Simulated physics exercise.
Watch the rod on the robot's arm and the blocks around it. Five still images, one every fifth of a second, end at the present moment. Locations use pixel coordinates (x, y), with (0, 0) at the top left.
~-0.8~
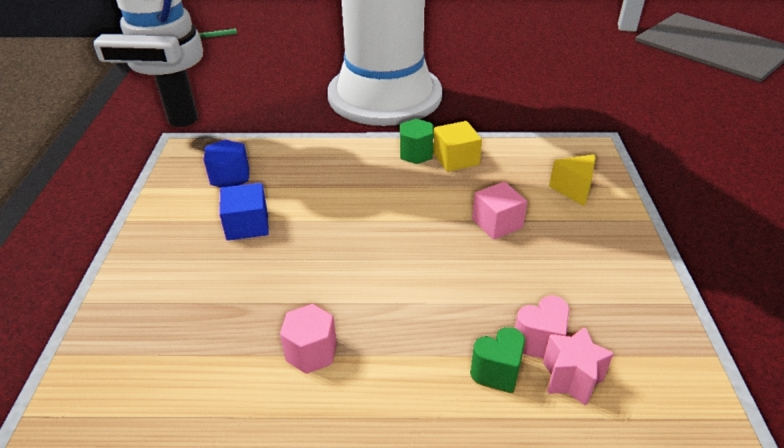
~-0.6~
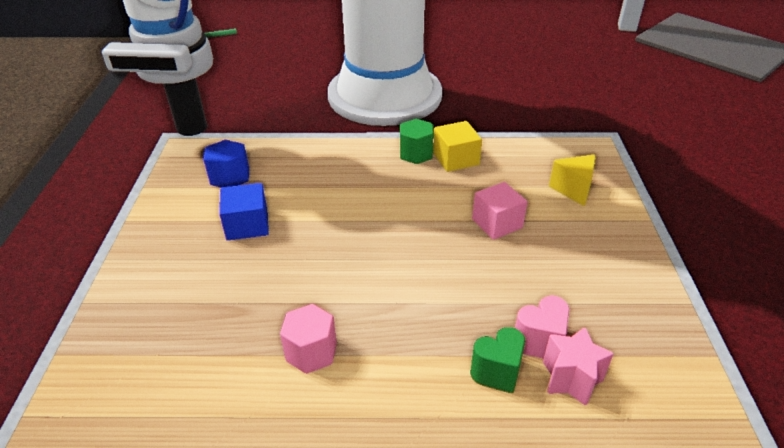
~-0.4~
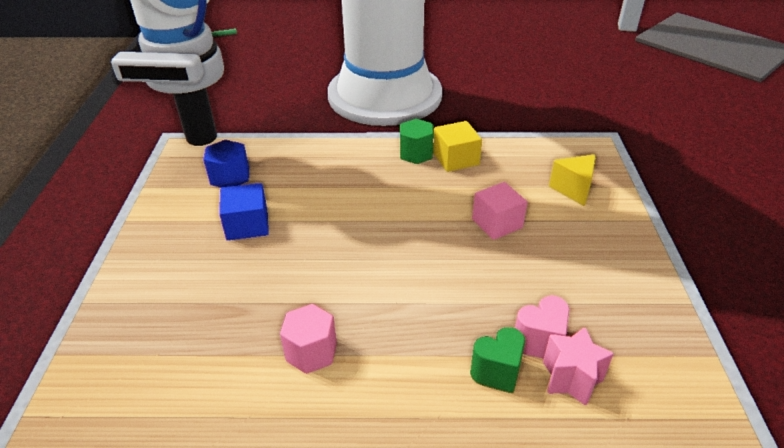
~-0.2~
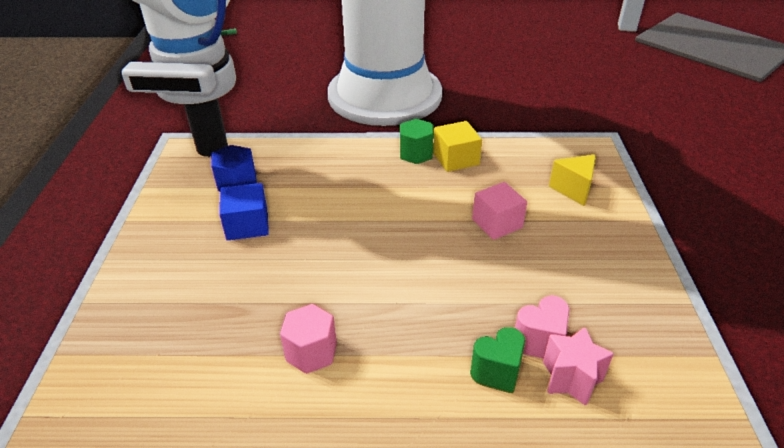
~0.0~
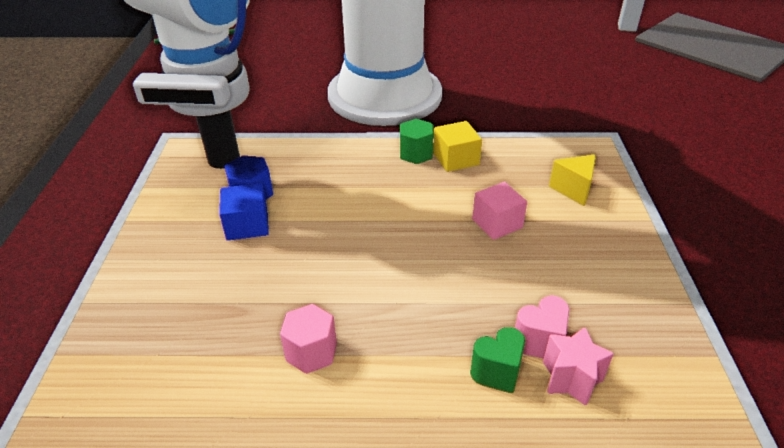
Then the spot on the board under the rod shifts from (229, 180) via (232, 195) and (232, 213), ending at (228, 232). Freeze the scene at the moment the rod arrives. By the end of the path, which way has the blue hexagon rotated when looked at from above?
It is turned anticlockwise.
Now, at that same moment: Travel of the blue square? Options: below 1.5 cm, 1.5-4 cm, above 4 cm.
Movement: 1.5 to 4 cm.
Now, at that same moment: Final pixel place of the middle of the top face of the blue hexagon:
It should be at (266, 179) by then.
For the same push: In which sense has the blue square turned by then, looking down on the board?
Twists clockwise.
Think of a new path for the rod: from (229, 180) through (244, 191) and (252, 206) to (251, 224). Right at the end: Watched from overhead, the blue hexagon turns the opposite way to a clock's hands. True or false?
True - the claim holds.
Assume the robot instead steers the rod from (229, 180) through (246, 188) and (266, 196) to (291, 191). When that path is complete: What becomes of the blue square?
It gets displaced.
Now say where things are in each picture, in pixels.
In the first frame, rod tip (183, 120); block tops, blue square (241, 197); blue hexagon (224, 150).
In the second frame, rod (192, 128); blocks unchanged.
In the third frame, rod (202, 138); blocks unchanged.
In the fourth frame, rod (213, 149); blue hexagon (231, 156).
In the fifth frame, rod (224, 160); blue square (241, 197); blue hexagon (246, 166).
The first path, step by step. Halfway along, rod (228, 185); blue square (247, 206), turned 30° clockwise; blue hexagon (265, 178), turned 30° anticlockwise.
At the end, rod (223, 212); blue square (255, 216), turned 25° clockwise; blue hexagon (266, 179), turned 40° anticlockwise.
